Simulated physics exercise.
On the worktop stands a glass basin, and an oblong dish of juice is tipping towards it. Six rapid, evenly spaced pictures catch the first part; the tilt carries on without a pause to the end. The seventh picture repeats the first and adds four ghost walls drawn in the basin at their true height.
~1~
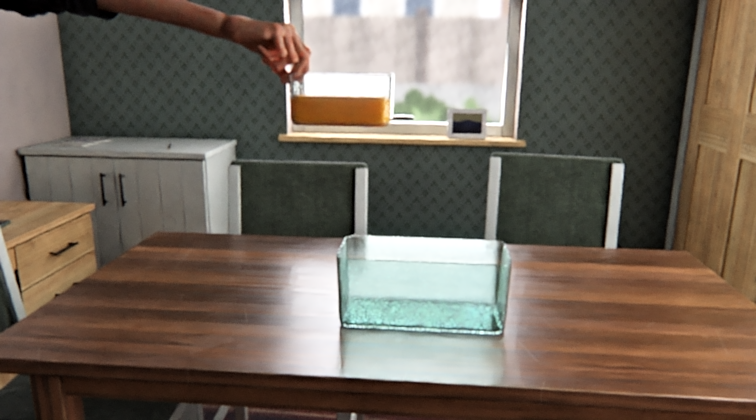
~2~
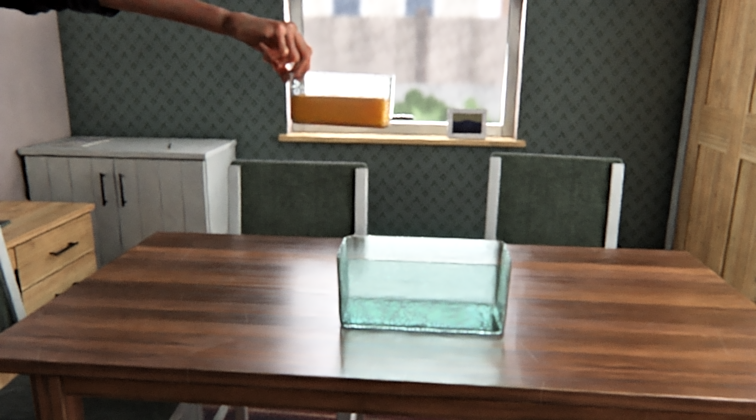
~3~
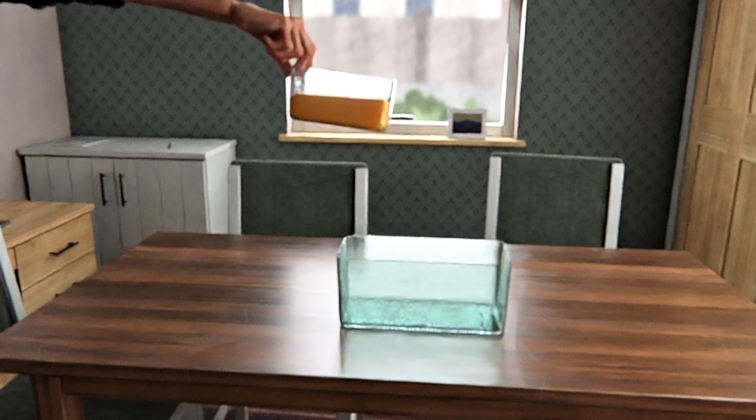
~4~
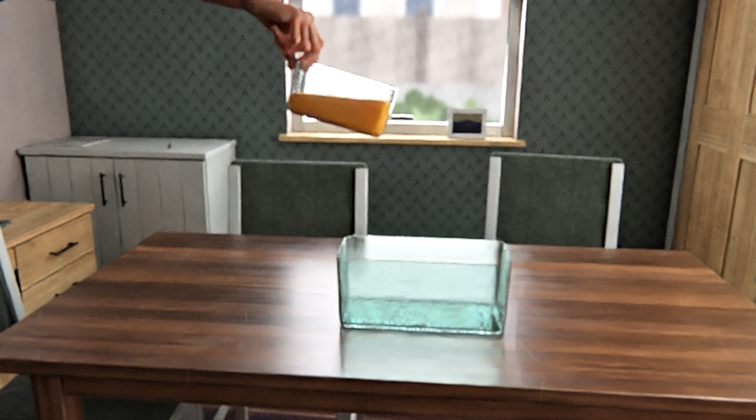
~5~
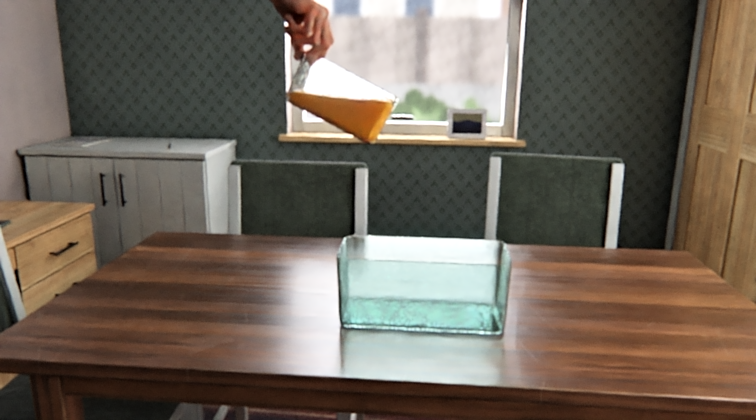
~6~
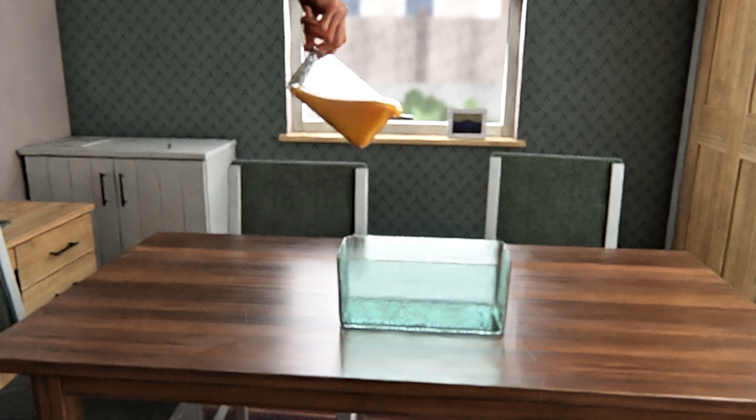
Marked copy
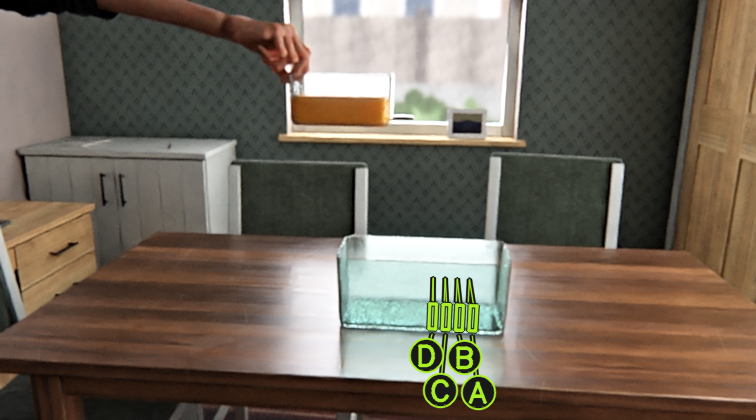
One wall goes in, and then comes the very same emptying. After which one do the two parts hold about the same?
Choose D.
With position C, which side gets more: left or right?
The left one.
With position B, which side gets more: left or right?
The left one.
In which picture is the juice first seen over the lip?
In picture 6.
On the marked copy, A at (472, 335); B at (458, 335); C at (445, 334); D at (432, 333).
For position A, about 88 % ends left of the wall and 7 % right of it; 5 % is lost outside.
For position B, about 90 % ends left of the wall and 5 % right of it; 5 % is lost outside.
For position C, about 70 % ends left of the wall and 25 % right of it; 5 % is lost outside.
For position D, about 49 % ends left of the wall and 47 % right of it; 5 % is lost outside.
